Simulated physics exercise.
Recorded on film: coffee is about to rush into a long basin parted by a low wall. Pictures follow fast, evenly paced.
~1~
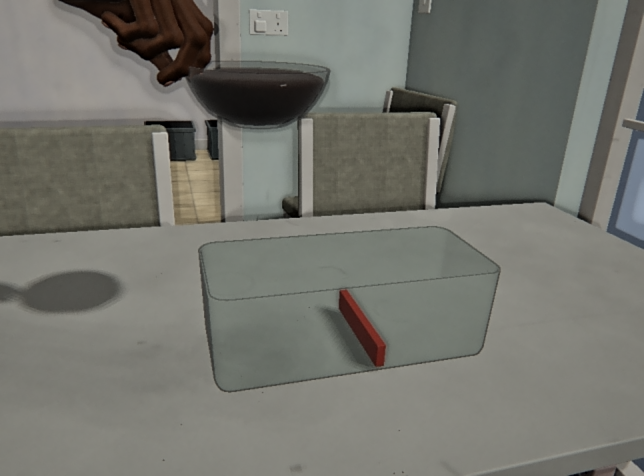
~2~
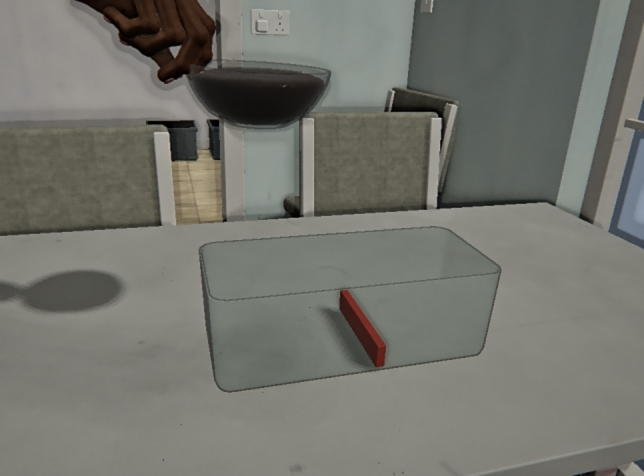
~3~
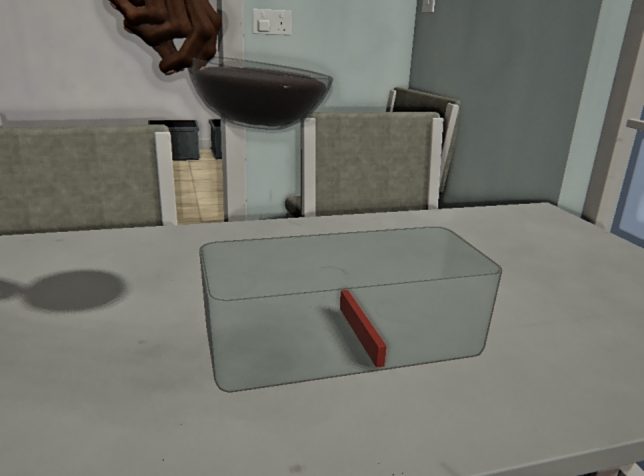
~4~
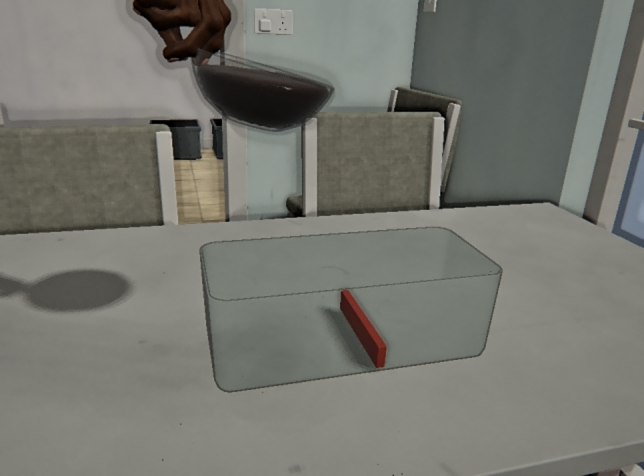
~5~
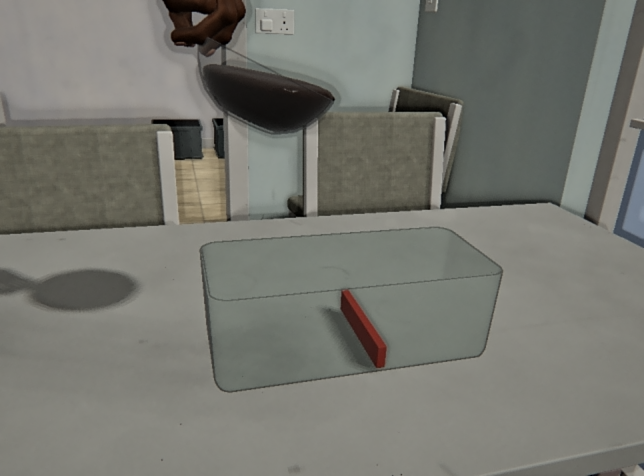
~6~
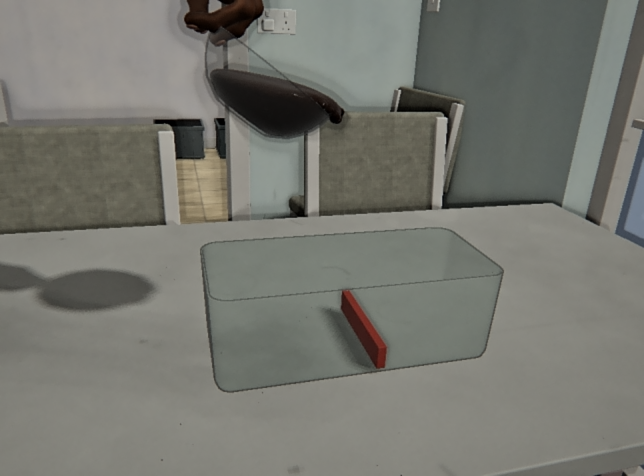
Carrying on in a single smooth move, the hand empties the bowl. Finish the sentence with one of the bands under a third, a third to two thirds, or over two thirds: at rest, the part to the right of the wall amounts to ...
At rest, the part to the right of the wall amounts to a third to two thirds.
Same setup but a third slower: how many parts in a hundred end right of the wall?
Roughly 60 percent.
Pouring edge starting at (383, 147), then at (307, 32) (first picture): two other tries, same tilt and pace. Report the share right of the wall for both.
First place gives some 75 %, second place some 35 %.
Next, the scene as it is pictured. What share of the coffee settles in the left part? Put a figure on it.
Share: Roughly 50 %.
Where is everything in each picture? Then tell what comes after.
It leans 0°; its right rim is at (326, 70); the coffee meets the walls at (188, 75) and (320, 77); the long basin's rim runs from (204, 271) to (471, 248); the wall's top is at (361, 316), in the first frame.
It leans 2°; its right rim is at (327, 72); the coffee meets the walls at (189, 74) and (321, 79), in the second frame.
It leans 7°; its right rim is at (329, 78); the coffee meets the walls at (192, 70) and (323, 81), in the third frame.
It leans 14°; its right rim is at (330, 88); the coffee meets the walls at (195, 67) and (326, 85), in the fourth frame.
It leans 25°; its right rim is at (329, 102); the coffee meets the walls at (202, 67) and (320, 92); 3 per cent is over the edge, in the fifth frame.
It leans 37°; its right rim is at (326, 117); the coffee meets the walls at (210, 72) and (312, 95); 12 per cent is over the edge, in the sixth frame.
A moment on, the bowl is tipped right over and 1 per cent is still to pour, 15 is left of the wall and 37 right of it.
Next, the bowl is tipped right over and 0 per cent is still to pour, 44 is left of the wall and 52 right of it.
Then the bowl is tipped right over and 0 per cent is still to pour, 47 is left of the wall and 49 right of it.
Later the bowl is tipped right over and 0 per cent is still to pour, 48 is left of the wall and 49 right of it.
Finally, 48 per cent lies left of the wall, 49 right of it and 3 outside.
